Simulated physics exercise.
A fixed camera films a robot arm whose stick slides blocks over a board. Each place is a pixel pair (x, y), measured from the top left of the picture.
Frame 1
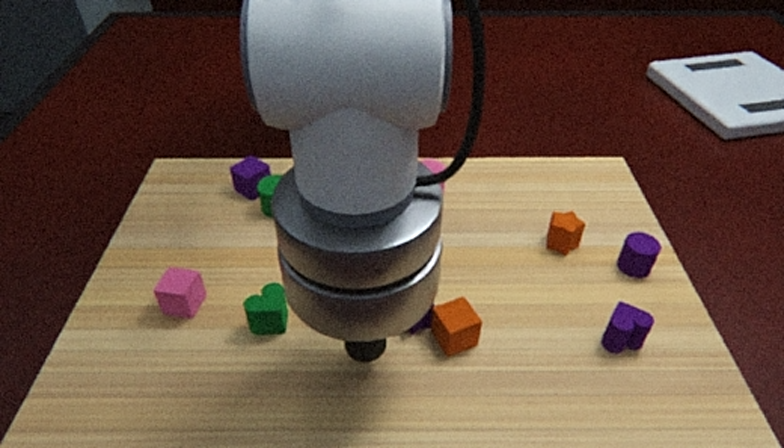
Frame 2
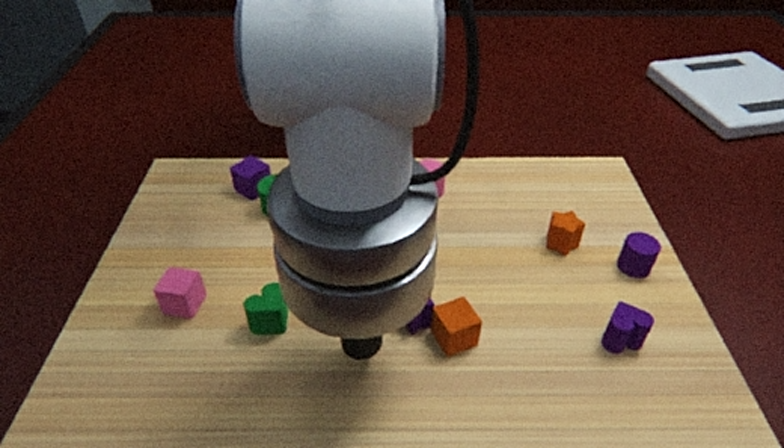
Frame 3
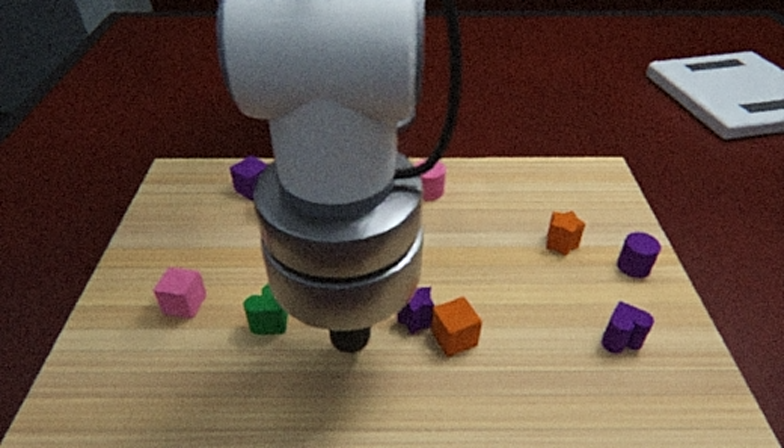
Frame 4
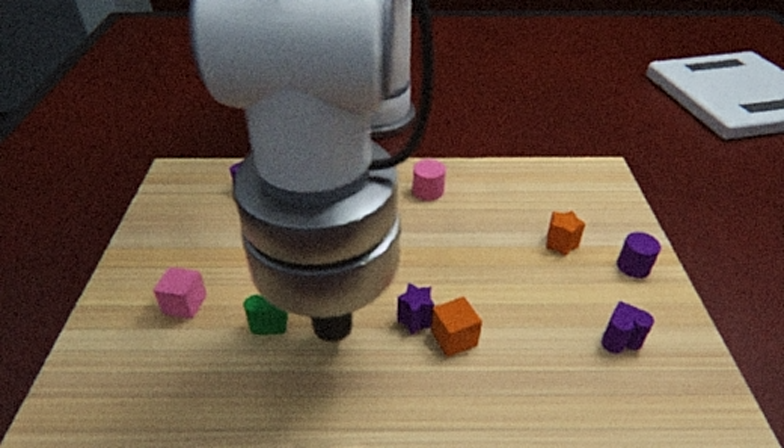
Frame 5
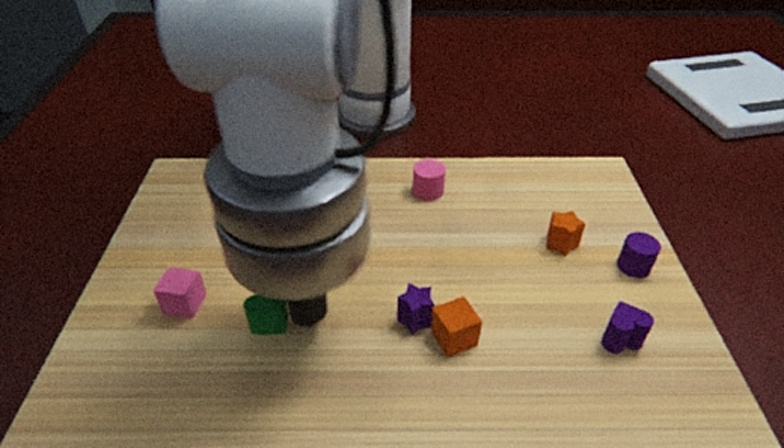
Robot arm with a dark stick tip moving left over a wooden board of coloured blocks, drawing close beside a green heart.
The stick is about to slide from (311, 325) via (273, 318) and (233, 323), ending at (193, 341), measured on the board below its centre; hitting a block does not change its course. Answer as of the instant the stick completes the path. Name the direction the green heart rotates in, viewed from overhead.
Looking down, my answer is that the green heart rotates clockwise.
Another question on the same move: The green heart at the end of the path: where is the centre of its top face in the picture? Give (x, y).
My prediction: (154, 306).
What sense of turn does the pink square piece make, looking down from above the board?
From overhead, the rotation is clockwise.
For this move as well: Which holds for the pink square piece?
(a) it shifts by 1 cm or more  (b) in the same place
Correct choice: A.
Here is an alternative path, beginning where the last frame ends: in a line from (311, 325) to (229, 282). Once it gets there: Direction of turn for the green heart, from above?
From above, the turn goes anticlockwise.
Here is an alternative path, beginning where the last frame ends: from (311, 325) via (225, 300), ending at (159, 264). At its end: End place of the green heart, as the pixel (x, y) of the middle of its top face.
It will likely be found at (146, 276).
The first path, step by step. One third of the way, stick (270, 305); green heart (232, 293).
Two thirds of the way, stick (229, 311); pink square piece (168, 280), turned 30° clockwise; green heart (191, 295), turned 15° clockwise.
At the end, stick (189, 328); pink square piece (160, 279), turned 60° clockwise; green heart (154, 306), turned 40° clockwise.
